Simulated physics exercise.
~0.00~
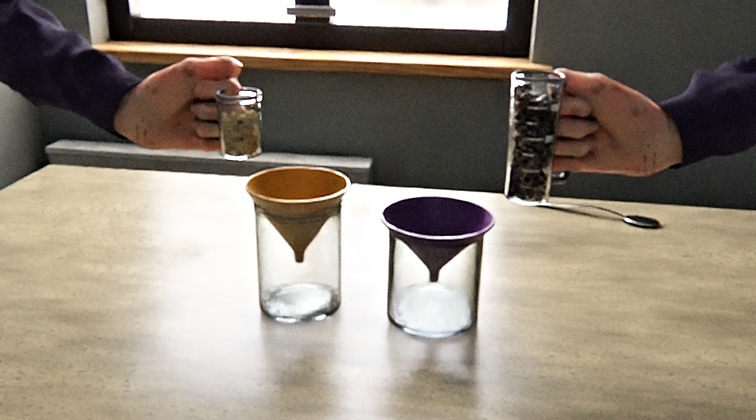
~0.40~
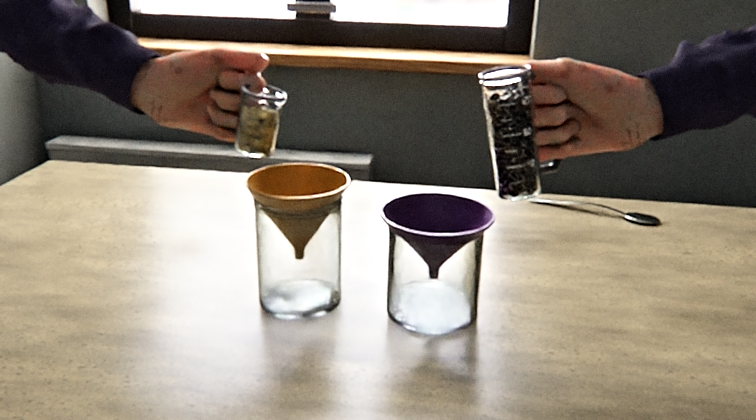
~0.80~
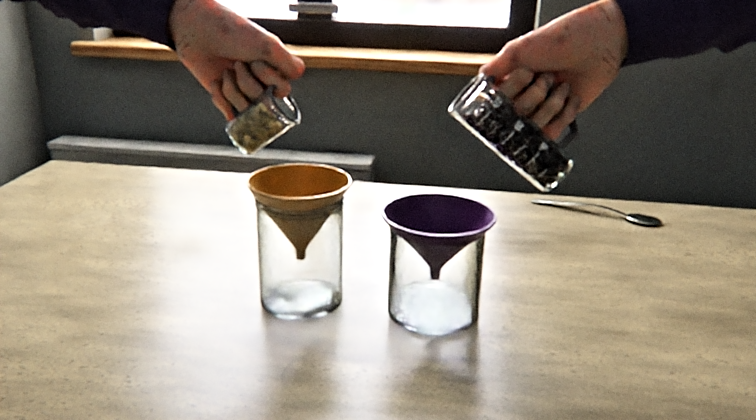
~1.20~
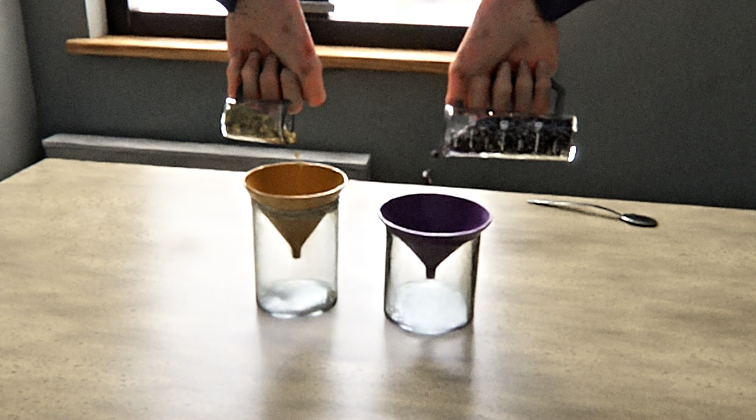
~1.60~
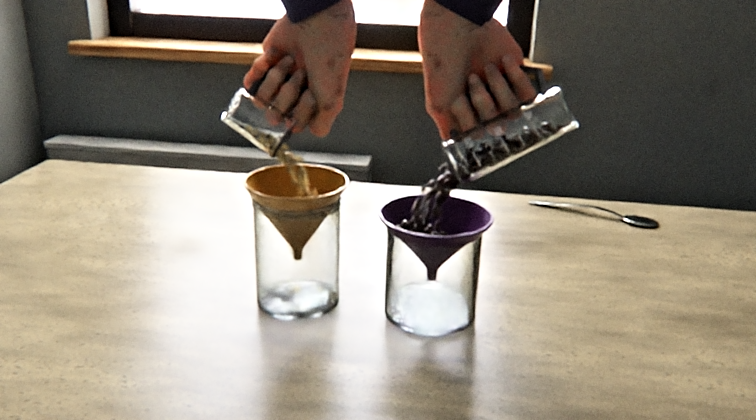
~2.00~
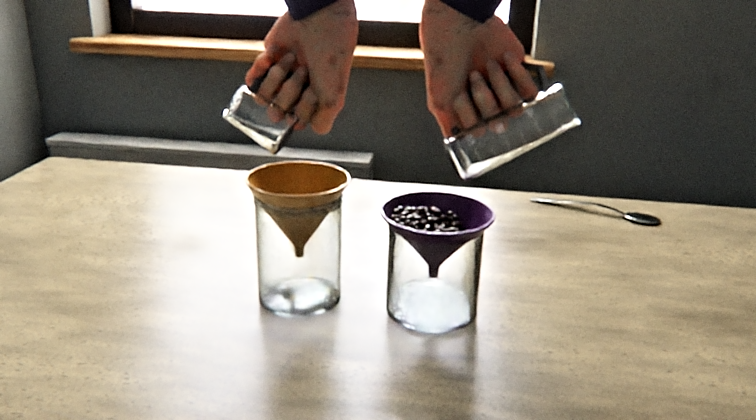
Two hands tip cups over two funnels in jars, and dark pieces clog the right funnel.
